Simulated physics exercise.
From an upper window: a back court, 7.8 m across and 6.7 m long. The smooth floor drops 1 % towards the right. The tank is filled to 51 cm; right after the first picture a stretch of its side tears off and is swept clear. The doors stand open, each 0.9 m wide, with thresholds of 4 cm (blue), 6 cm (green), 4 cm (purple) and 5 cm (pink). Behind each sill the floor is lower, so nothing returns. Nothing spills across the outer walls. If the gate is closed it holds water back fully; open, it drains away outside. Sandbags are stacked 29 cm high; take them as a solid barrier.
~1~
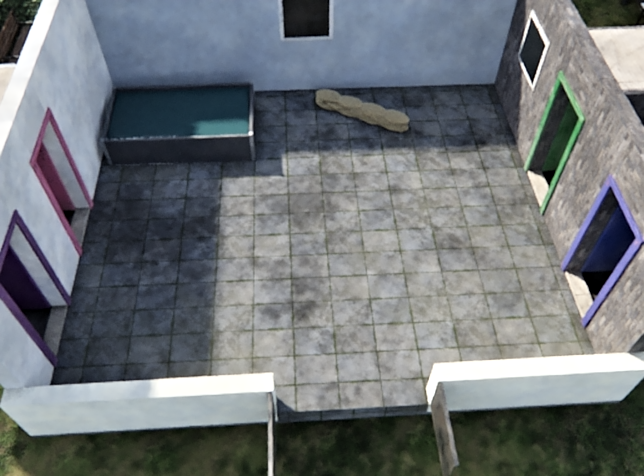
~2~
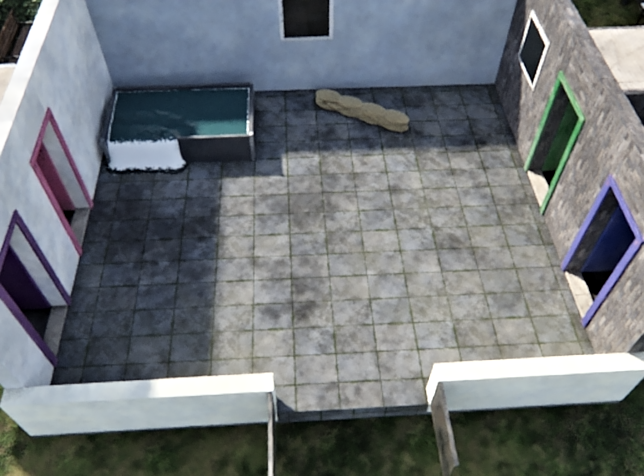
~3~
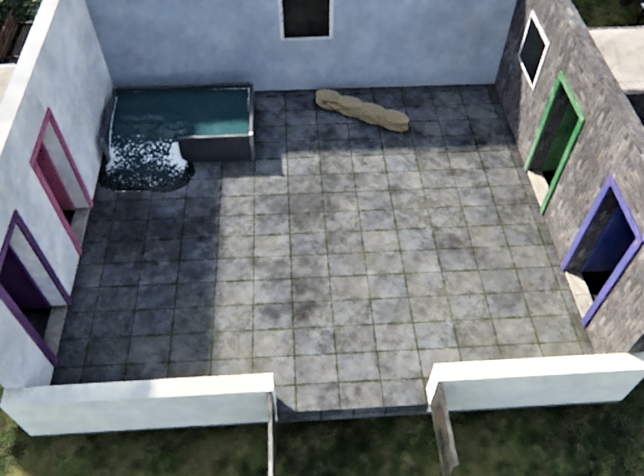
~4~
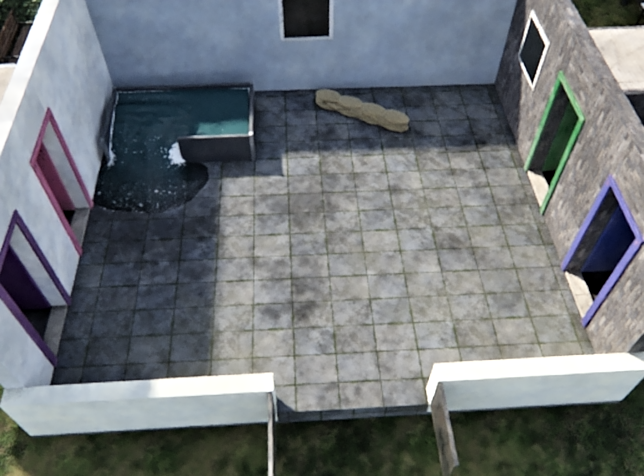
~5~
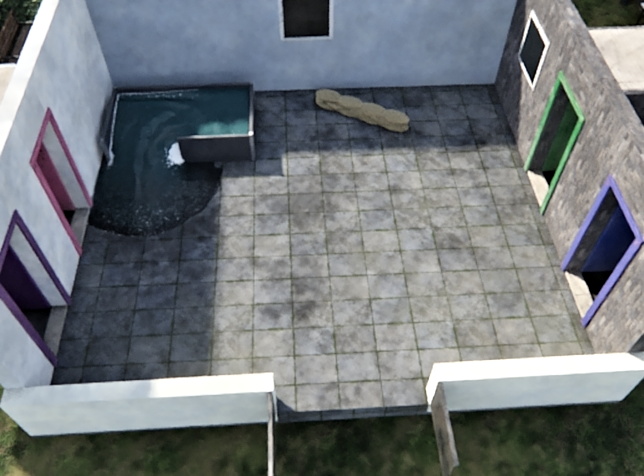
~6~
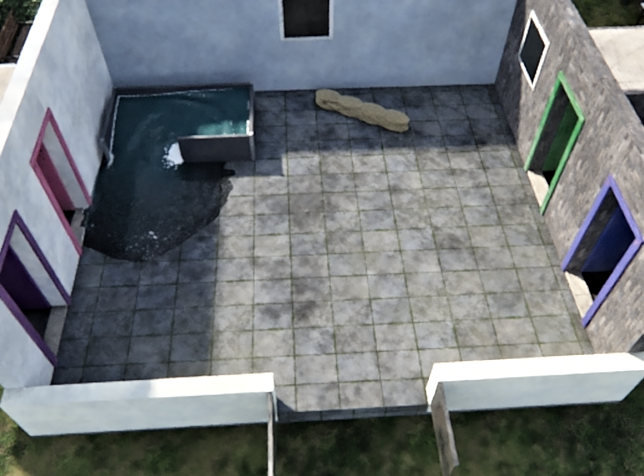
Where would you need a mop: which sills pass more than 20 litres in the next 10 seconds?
Within that time: At the blue door it passes the limit; at the green door it does not reach the limit; at the purple door it goes over the limit; at the pink door it passes the limit.
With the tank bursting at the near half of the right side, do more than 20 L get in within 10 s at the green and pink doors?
Then: Green above, pink under.
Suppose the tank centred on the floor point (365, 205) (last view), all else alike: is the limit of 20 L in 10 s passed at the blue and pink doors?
Then: Blue not over, pink under.
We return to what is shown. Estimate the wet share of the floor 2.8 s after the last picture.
Near 30 per cent is wet.
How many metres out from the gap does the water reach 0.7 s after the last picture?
About 4.2 m.
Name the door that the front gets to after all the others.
It is the green one.
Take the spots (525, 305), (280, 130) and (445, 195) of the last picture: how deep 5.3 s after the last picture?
About 2, 0 and 0 cm.
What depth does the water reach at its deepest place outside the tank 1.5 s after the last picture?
Roughly 29 cm.
Then, 0.7 s after the last picture water covers 20 % of the floor and is deepest (25 cm) near (130, 170); blue door not reached, green door not reached, purple door 4 cm at the sill, 0 L in, pink door 14 cm at the sill, 2 L in.
Then, 1.5 s after the last picture water covers 25 % of the floor and is deepest (29 cm) near (73, 407); blue door not reached, green door not reached, purple door 7 cm at the sill, 1 L in, pink door 12 cm at the sill, 25 L in.
Then, 2.8 s after the last picture water covers 30 % of the floor and is deepest (20 cm) near (93, 369); blue door not reached, green door not reached, purple door 5 cm at the sill, 5 L in, pink door 9 cm at the sill, 47 L in.
Then, 5.3 s after the last picture water covers 50 % of the floor and is deepest (11 cm) near (113, 404); blue door 3 cm at the sill, 0 L in, green door not reached, purple door 7 cm at the sill, 28 L in, pink door 6 cm at the sill, 57 L in.
Then, 9.3 s after the last picture water covers 70 % of the floor and is deepest (8 cm) near (570, 293); blue door 8 cm at the sill, 53 L in, green door 6 cm at the sill, 0 L in, purple door 4 cm at the sill, 48 L in, pink door 3 cm at the sill, 58 L in.
